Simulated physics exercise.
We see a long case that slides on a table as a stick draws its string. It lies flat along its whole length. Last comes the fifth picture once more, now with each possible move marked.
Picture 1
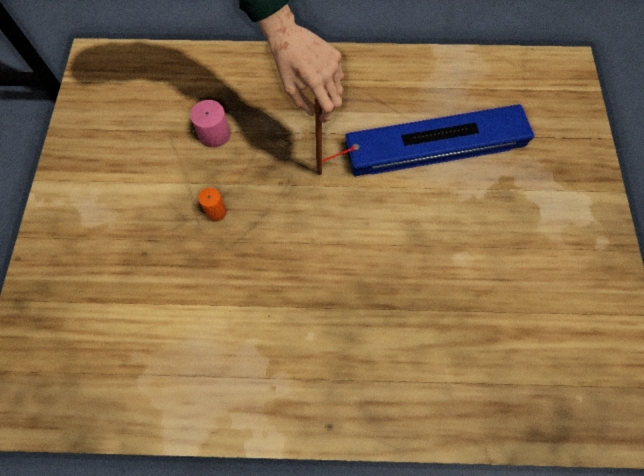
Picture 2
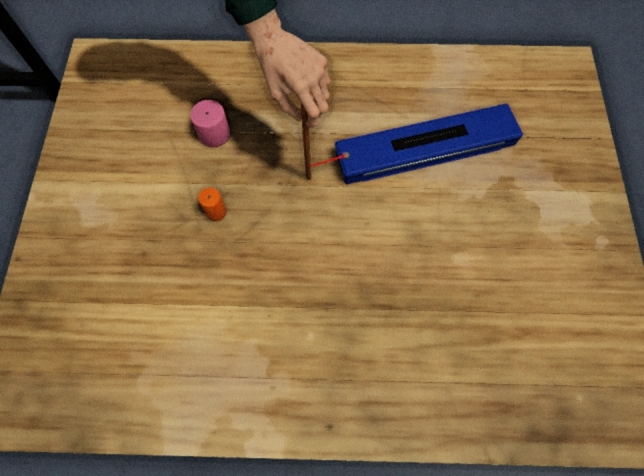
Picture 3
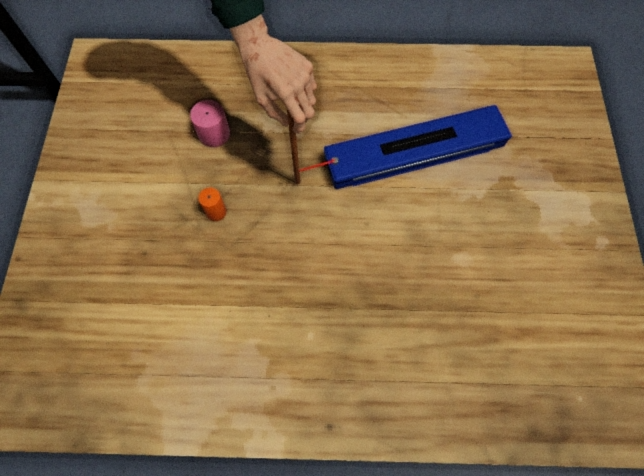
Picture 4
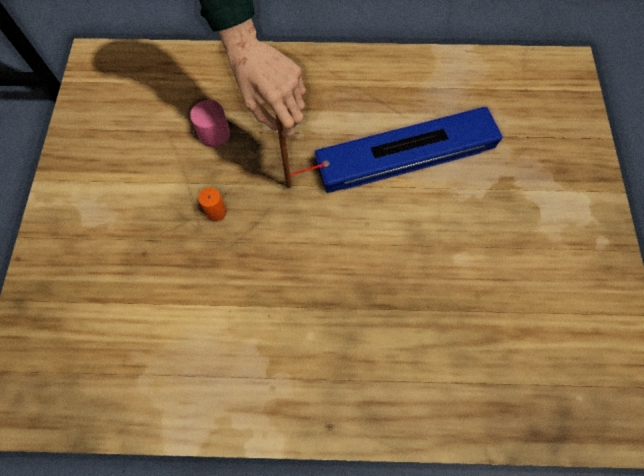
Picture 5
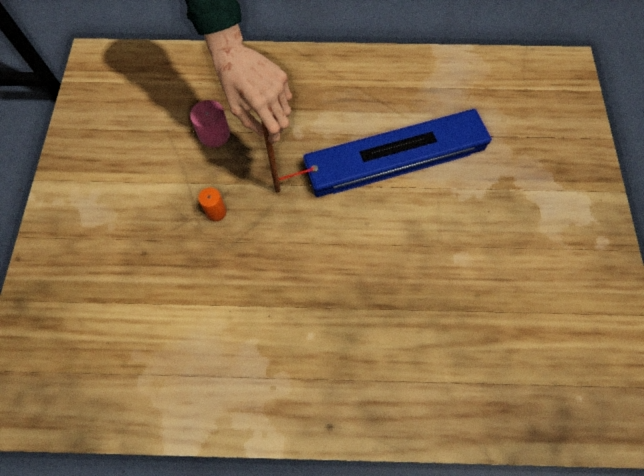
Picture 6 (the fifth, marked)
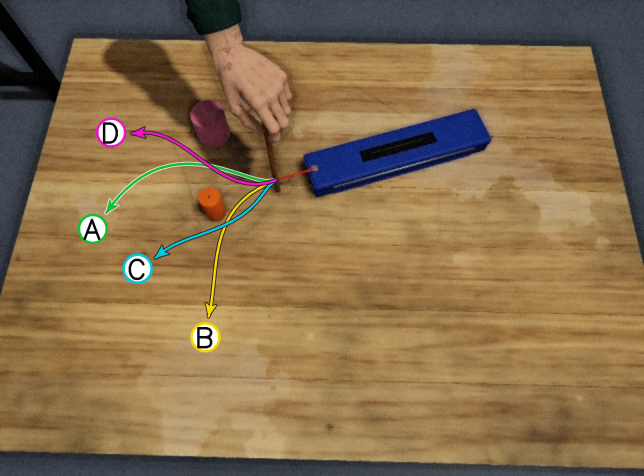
A hand in a dark green sleeve holds a thin brown stick upright near the far edge of a light wooden table, seen from a high, fixed viewpoint. A red string links the stick to a long blue case on its right, while a pink tin and a smaller orange candle stand to the left. The hand draws the stick left and slightly nearer, and the case slides slowly after it, lying flat.
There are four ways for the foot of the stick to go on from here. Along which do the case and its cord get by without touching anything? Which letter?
With B nothing is hit.
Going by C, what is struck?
It is the orange candle.
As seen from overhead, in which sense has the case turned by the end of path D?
On that path, clockwise.
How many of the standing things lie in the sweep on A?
It touches one.
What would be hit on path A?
It is the orange candle.
On the copy, A from (276, 180) via (181, 164) to (106, 213); B from (276, 180) via (222, 234) to (209, 316); C from (276, 180) via (224, 226) to (155, 258); D from (276, 180) via (198, 157) to (132, 134).
On B. First, foot of the stick (232, 215), middle of the case (352, 164).
Then, foot of the stick (216, 270), middle of the case (321, 187).
Finally, foot of the stick (208, 320), middle of the case (299, 213); nothing has been touched.
By contrast, A meets the orange candle; C meets the orange candle; D meets the pink tin.
